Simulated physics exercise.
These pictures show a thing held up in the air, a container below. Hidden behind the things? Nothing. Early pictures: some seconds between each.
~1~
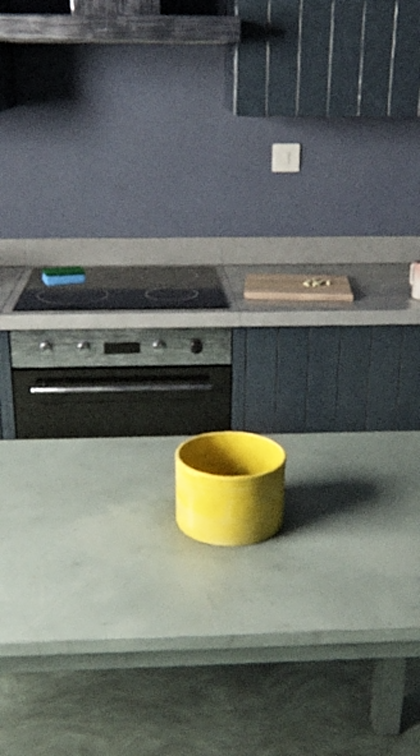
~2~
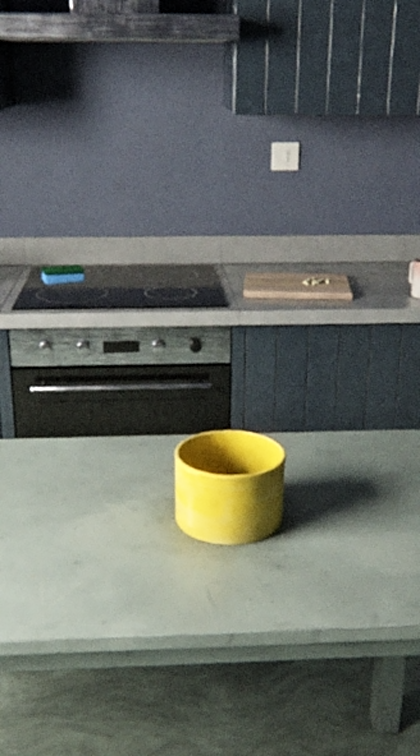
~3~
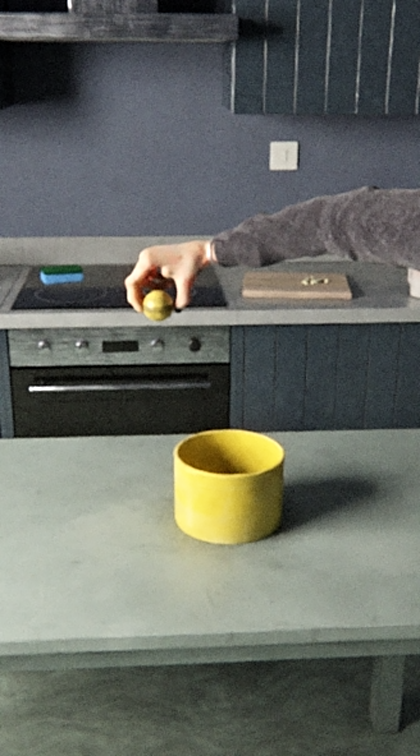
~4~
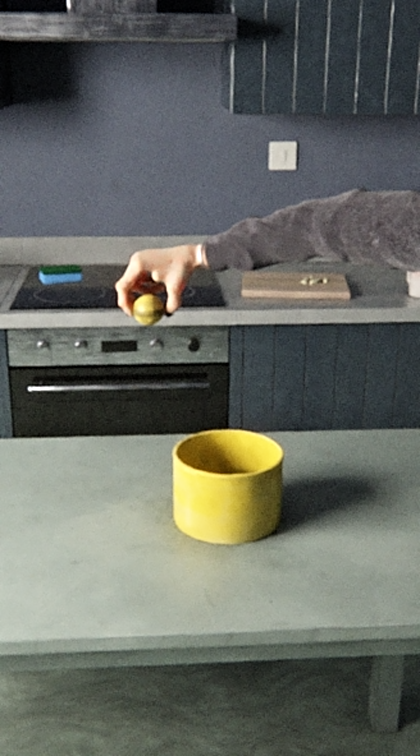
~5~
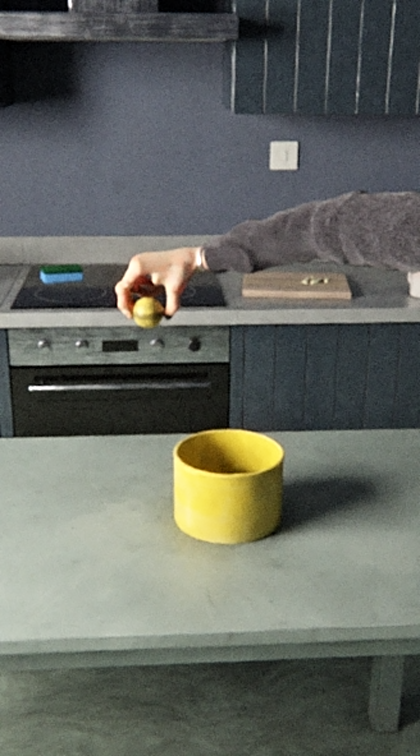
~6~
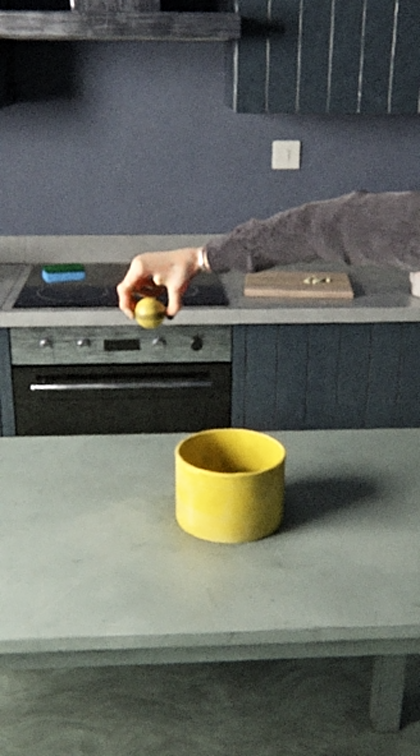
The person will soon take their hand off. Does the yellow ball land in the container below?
Here it's going to be a miss, I reckon.
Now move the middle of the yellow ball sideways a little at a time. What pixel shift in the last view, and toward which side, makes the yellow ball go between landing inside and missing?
Shift it right by roughly 28 pixels.
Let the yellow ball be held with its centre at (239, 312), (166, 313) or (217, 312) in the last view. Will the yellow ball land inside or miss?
Okay, so it makes it in, then it stays out, and then it makes it in.
Then, 0.18 s on from there, yellow ball displaced well along near (151, 368).
Then, 0.28 s on from there, yellow ball on its way down near (153, 468).
Then, 0.38 s on from there, yellow ball at the bottom near (153, 489).
In the end, the yellow ball falls beside it, near (154, 506).
